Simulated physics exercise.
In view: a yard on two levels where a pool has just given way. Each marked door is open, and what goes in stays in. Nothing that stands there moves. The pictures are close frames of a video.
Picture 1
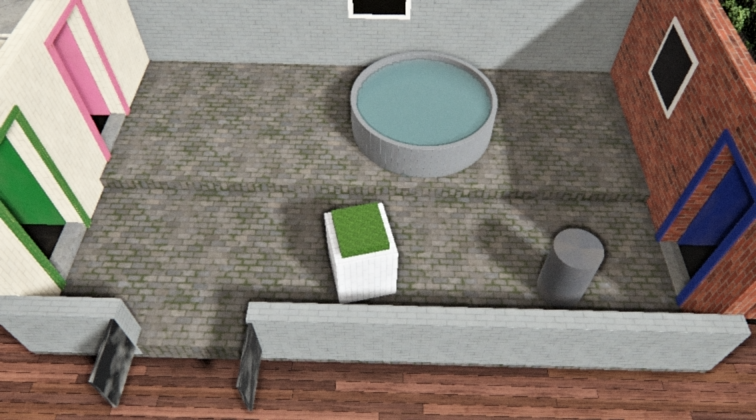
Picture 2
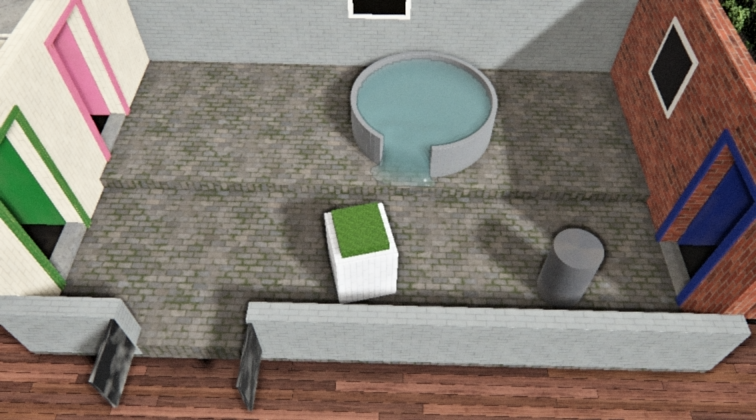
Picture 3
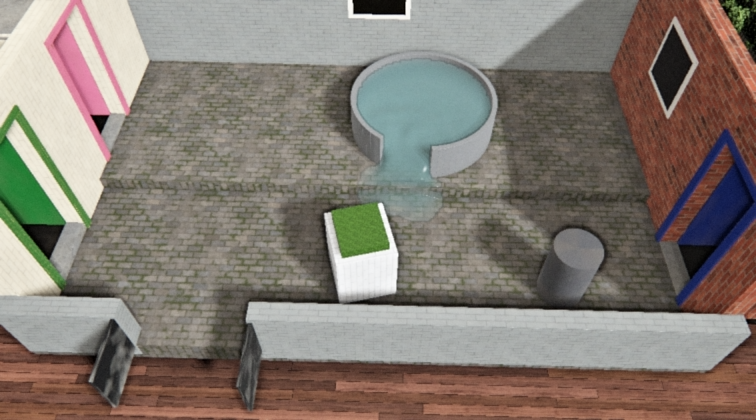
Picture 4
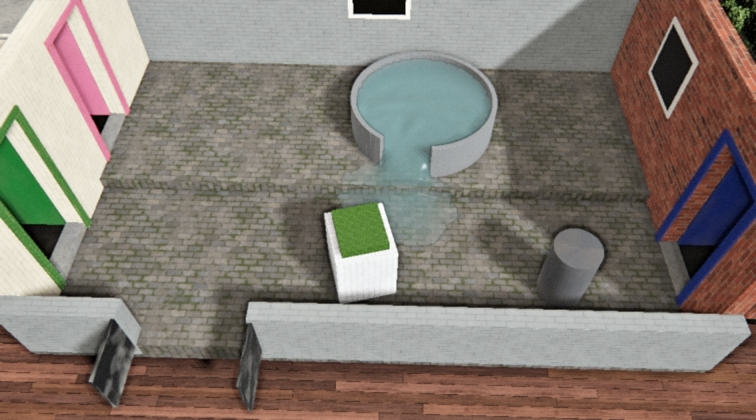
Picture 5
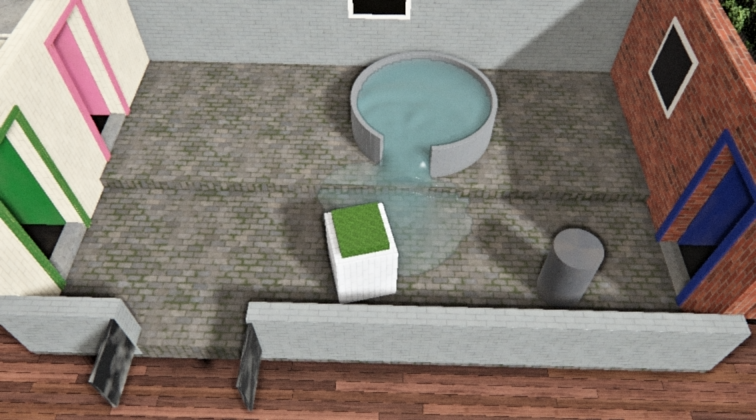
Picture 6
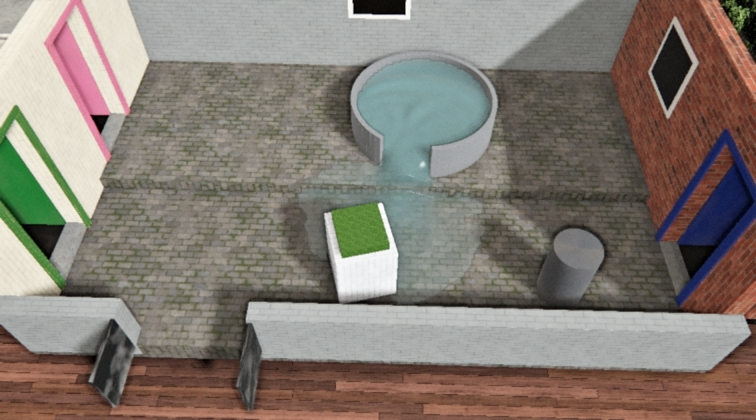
At the start, a round grey pool of still water stands in a walled, paved yard near a white block with a green top and a grey cylinder. A gap opens in the pool's front wall and water pours out, then spreads across the paving and around the white block.
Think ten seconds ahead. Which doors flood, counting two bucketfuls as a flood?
One by one: The blue door floods; the pink door holds within the limit; the green door holds within the limit.
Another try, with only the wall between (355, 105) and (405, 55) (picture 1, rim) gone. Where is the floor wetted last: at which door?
It is the blue-painted one.
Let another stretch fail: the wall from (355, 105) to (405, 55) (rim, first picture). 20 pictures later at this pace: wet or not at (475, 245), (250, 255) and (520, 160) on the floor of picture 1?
As listed: Free of water, free of water, dry.
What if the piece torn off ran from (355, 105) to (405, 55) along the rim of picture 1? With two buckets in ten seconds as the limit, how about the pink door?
Then: Pink door floods.
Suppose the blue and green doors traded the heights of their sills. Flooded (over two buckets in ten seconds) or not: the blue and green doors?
Blue door takes less; green door takes more.
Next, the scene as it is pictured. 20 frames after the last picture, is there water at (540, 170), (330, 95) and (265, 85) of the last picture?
In turn: No water, clear, no water.
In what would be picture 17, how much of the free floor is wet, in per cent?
About 30 per cent.
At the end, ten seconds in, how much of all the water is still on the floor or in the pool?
Near 80 in a hundred.
A moment on, water covers 15 % of the floor; the blue door not reached, the pink door not reached, the green door not reached.
Next, water covers 30 % of the floor; the blue door not reached, the pink door not reached, the green door not reached.
Then, water covers 45 % of the floor; the blue door under two buckets in, the pink door not reached, the green door wet at the sill, nothing in.
Later, water covers 50 % of the floor; the blue door over two buckets in, the pink door not reached, the green door wet at the sill, nothing in.
In the end, water covers 50 % of the floor; the blue door over two buckets in, the pink door not reached, the green door wet at the sill, nothing in.
